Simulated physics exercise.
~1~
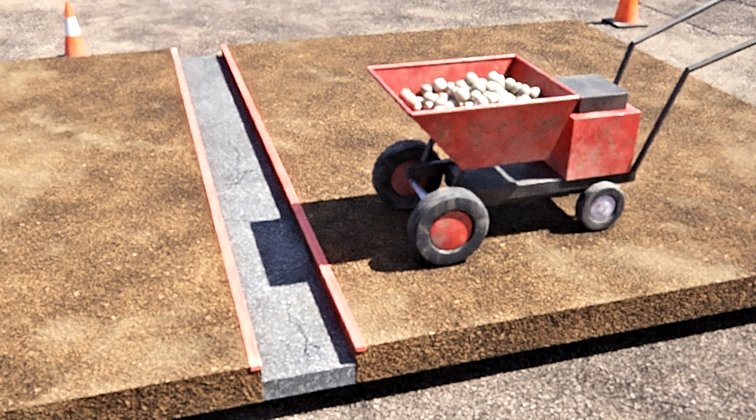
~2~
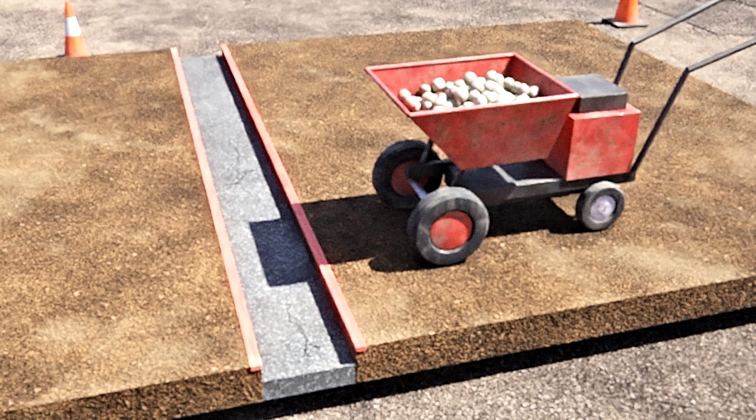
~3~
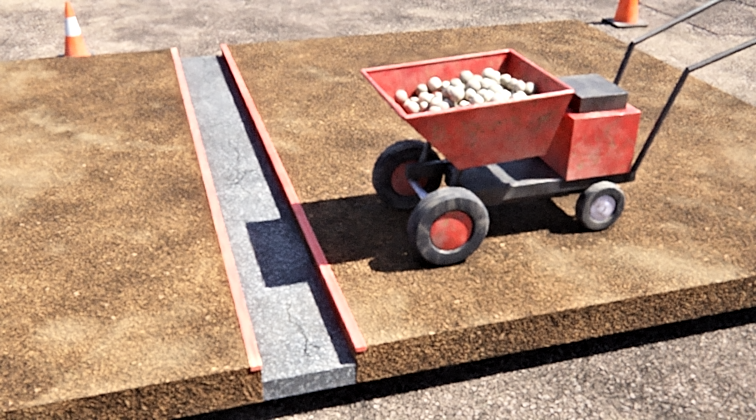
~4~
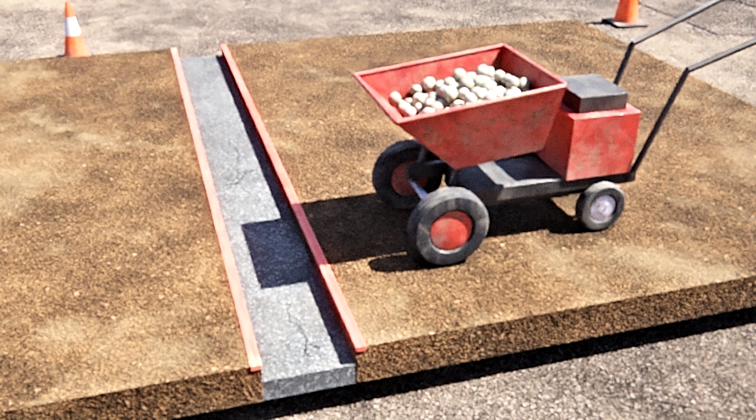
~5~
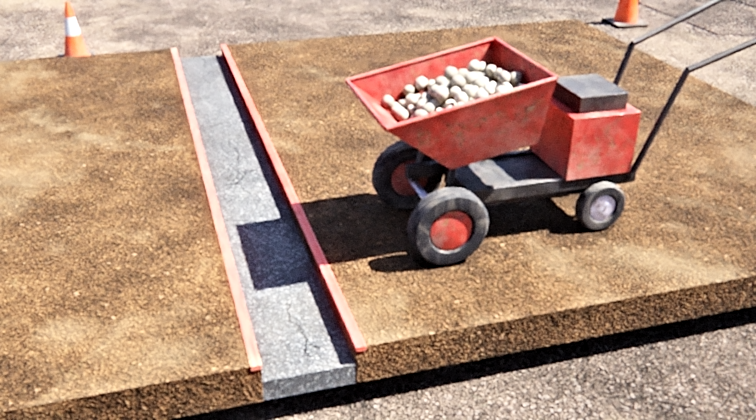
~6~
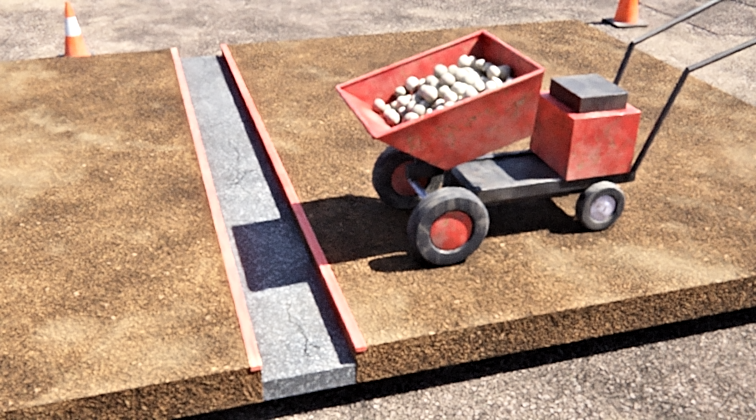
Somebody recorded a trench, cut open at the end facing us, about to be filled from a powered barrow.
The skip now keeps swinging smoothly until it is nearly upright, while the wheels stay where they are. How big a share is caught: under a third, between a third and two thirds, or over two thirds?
Share: Past two thirds.
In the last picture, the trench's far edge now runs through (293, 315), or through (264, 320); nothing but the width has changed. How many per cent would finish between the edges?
30 %, give or take, and then 60 %.
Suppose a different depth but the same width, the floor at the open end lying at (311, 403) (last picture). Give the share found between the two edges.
Near 100 %.
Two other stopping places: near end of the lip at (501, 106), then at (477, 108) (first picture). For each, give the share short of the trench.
Trial 1 around 50 %, trial 2 around 30 %.
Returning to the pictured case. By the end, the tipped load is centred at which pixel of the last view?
The centre comes to rest near (271, 259).
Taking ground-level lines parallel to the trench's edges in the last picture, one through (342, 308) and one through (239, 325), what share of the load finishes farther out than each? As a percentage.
Respectively 80 and 0 %.
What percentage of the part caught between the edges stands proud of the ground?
35 per cent, near enough.
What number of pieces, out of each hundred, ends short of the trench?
Share of load: Near 0 %.
Soon after the last picture, skip tipped steeply; all in the skip.
A little later, skip tipped right over; most in the skip; about a quarter in or heaped over the trench.
Later still, skip tipped right over; about a quarter in the skip; most in or heaped over the trench; a small part beyond it.
At rest, skip tipped right over; about a quarter in the skip; most in or heaped over the trench; a small part beyond it.
